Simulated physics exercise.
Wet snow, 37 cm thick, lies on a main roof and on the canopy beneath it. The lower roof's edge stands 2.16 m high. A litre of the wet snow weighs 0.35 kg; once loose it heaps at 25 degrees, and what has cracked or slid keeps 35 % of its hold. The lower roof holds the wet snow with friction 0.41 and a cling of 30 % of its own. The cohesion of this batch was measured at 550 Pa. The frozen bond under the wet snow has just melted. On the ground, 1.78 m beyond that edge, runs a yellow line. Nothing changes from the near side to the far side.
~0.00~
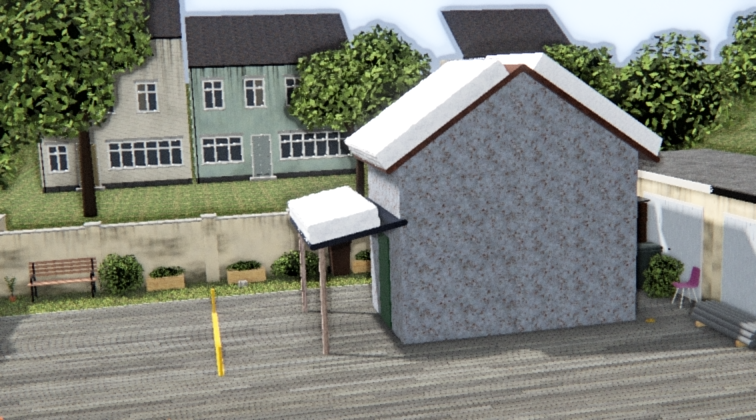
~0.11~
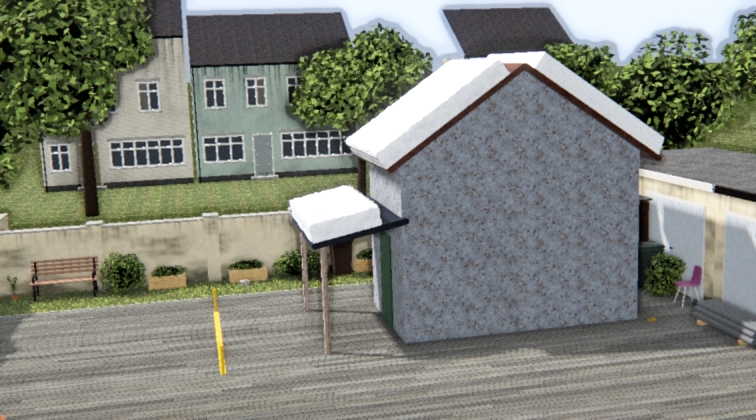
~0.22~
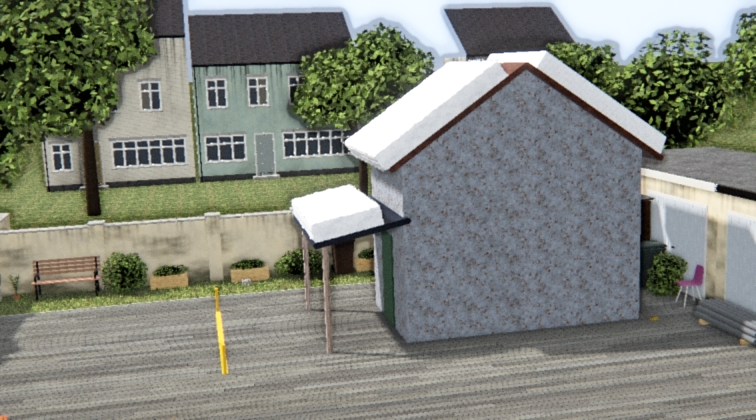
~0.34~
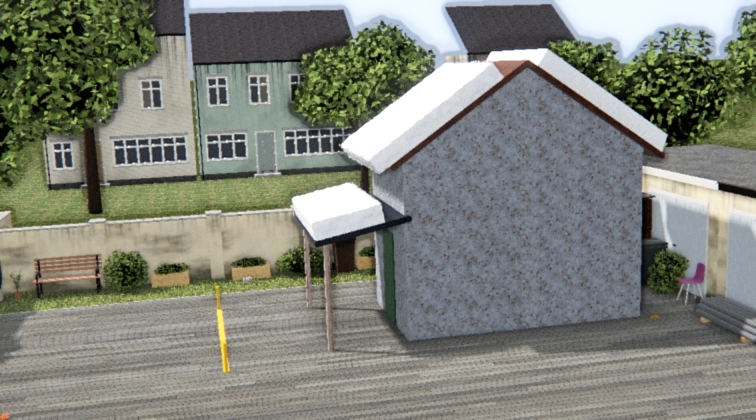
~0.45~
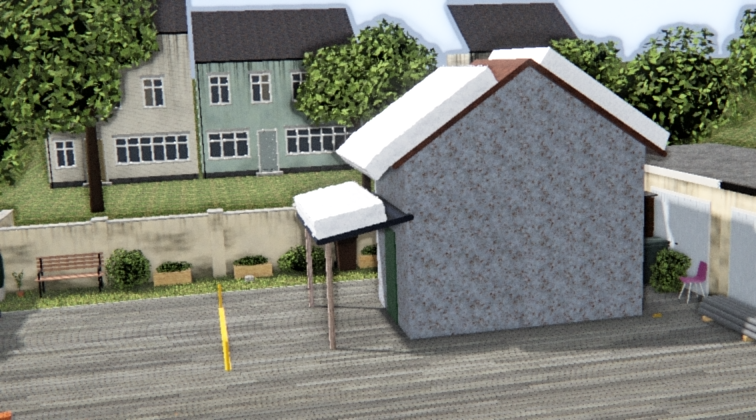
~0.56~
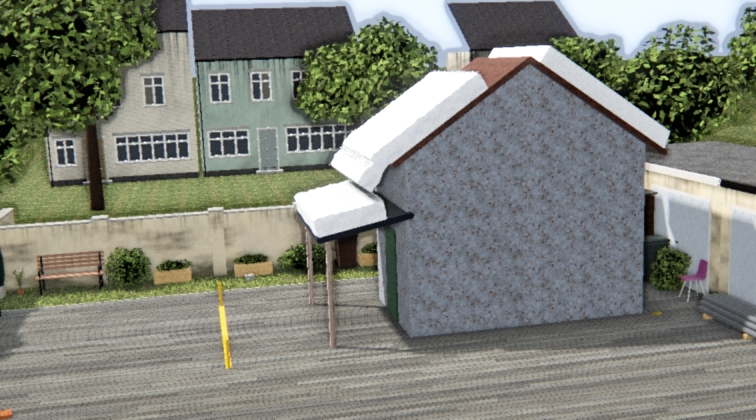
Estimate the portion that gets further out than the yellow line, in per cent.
It comes to some 47 %.
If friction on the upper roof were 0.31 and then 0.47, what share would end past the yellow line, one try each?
In that order: 35 %, 25 %.
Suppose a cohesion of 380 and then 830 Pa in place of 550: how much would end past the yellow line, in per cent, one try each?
In turn about 45 %, 40 %.
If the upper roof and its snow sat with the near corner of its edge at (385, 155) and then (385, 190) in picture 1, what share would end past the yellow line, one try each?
In that order: 50 %, 35 %.
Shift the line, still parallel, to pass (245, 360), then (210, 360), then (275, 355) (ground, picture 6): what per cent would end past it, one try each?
In that order: 55 %, 40 %, 65 %.
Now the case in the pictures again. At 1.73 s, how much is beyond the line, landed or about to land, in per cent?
About 12 %.
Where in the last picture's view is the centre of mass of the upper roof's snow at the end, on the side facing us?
Around (199, 339).
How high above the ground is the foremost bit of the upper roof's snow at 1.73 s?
Some 0.0 m.
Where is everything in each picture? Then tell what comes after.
The first picture shows foremost bit of the wet snow at (385, 168).
The second picture shows foremost bit of the wet snow at (385, 168), its middle shifted 2.8 cm.
The third picture shows foremost bit of the wet snow at (383, 170), its middle shifted 11 cm, 4 % of it past the upper edge, in one piece.
The fourth picture shows foremost bit of the wet snow at (379, 168), its middle shifted 24 cm, 8 % of it past the upper edge, in one piece.
The fifth picture shows foremost bit of the wet snow at (373, 159), its middle shifted 43 cm, 15 % of it past the upper edge, in one piece.
The sixth picture shows foremost bit of the wet snow at (364, 171), its middle shifted 68 cm, 23 % of it past the upper edge, cracking.
After 1.10 s, none is below the lower edge and 0 % is past the line.
After 1.73 s, 57 % is below the lower edge and 13 % is past the line.
After 2.37 s, 75 % is below the lower edge and 47 % is past the line.
After 3.00 s, 75 % is below the lower edge and 47 % is past the line.
After 3.20 s, 75 % is below the lower edge and 47 % is past the line.
